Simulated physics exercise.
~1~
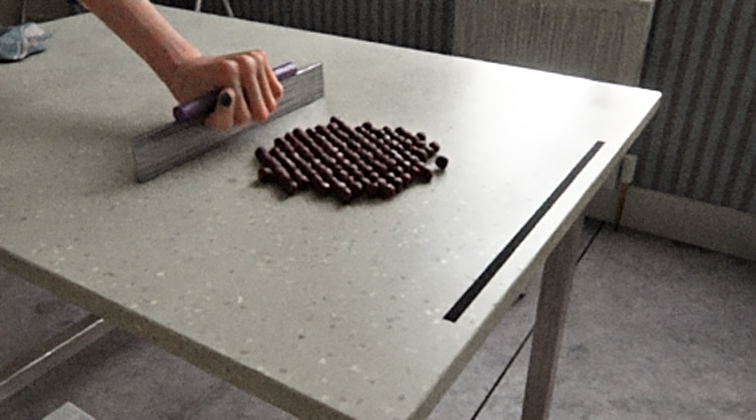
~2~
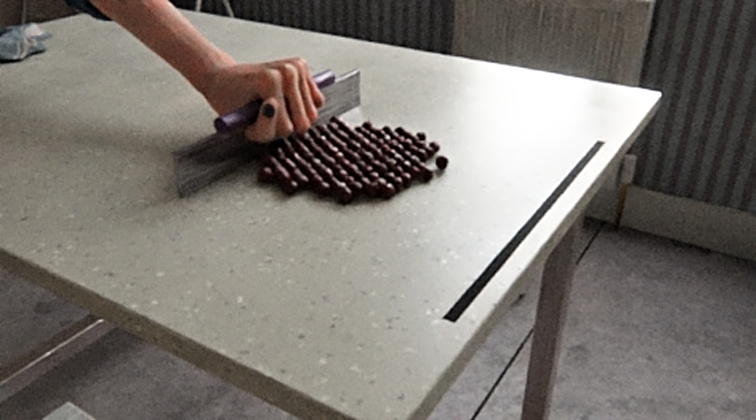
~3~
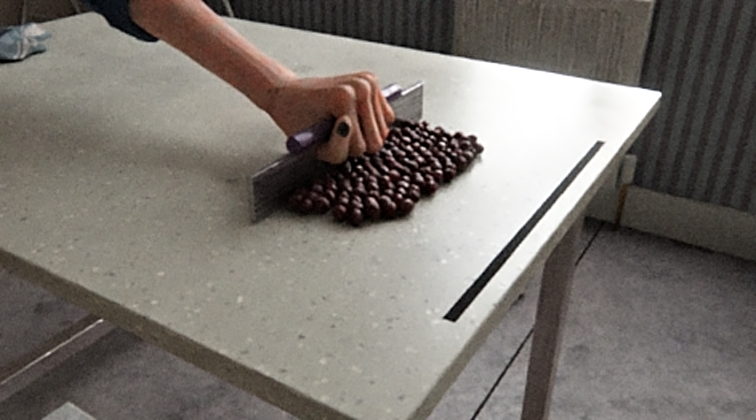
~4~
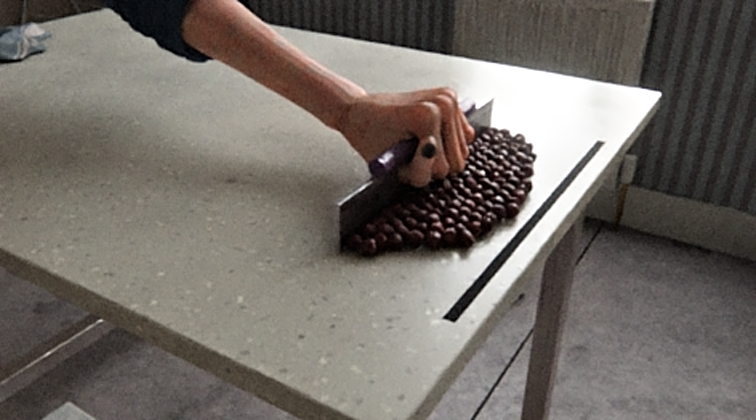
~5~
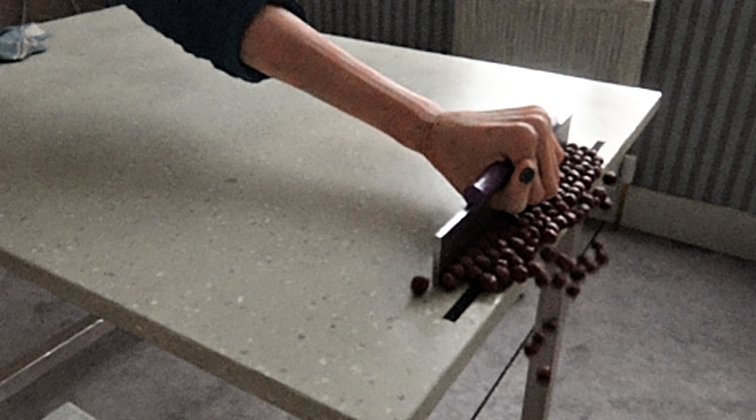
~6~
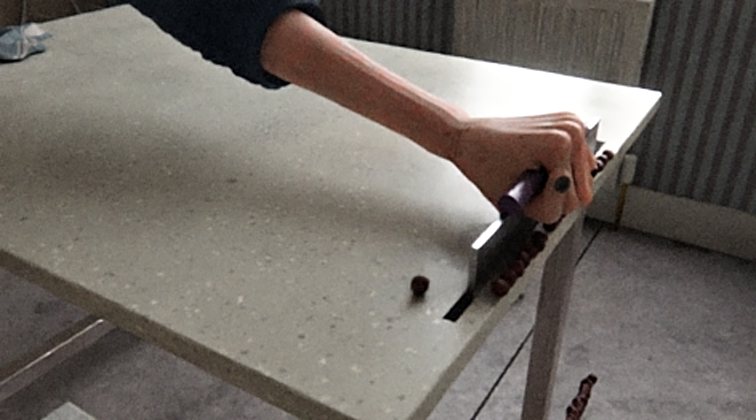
A hand gripping a purple-handled scraper moves across a pale speckled table, seen from above at an angle, with grey carpet and a striped wall beyond. Ahead of the blade lies a flat patch of small dark red-brown beads, and a strip of black tape runs near the right edge. The blade meets the beads and pushes them rightward in a crowded heap. As it nears the tape, they spill over the edge and drop towards the floor. The scraper stops at the tape with most of the heap gone, a few beads lining the edge and one left behind on the tabletop.
